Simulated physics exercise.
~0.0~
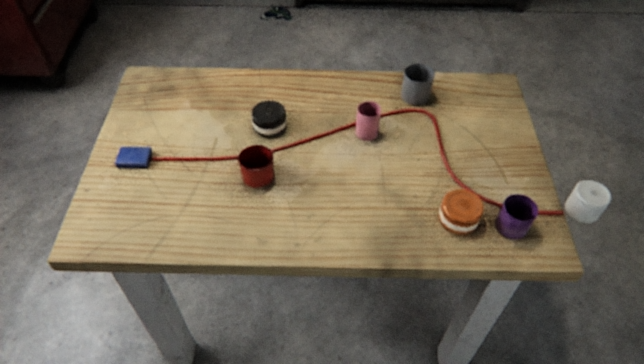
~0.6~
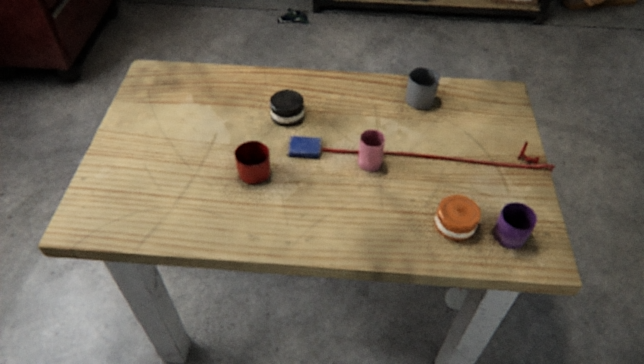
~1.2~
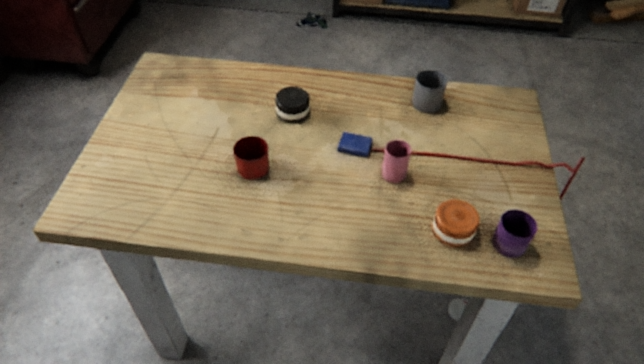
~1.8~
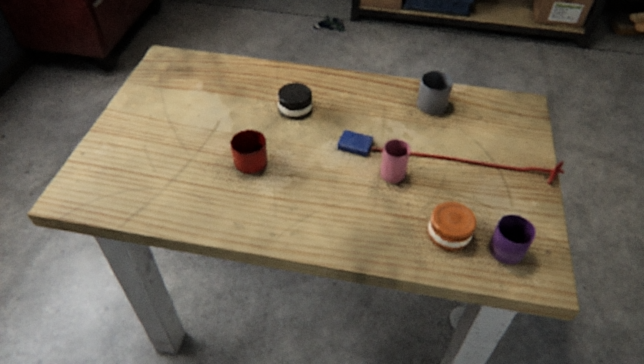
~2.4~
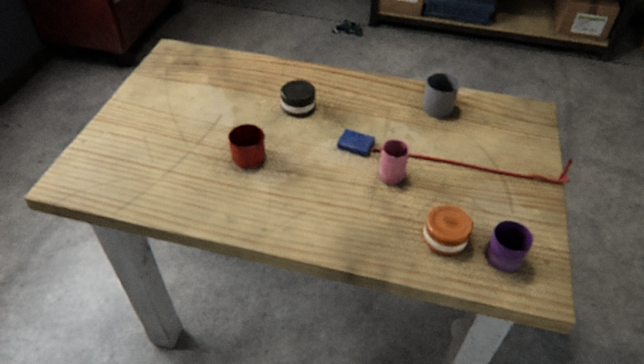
On a wooden workbench, a red cable drags a blue block right until it stops.
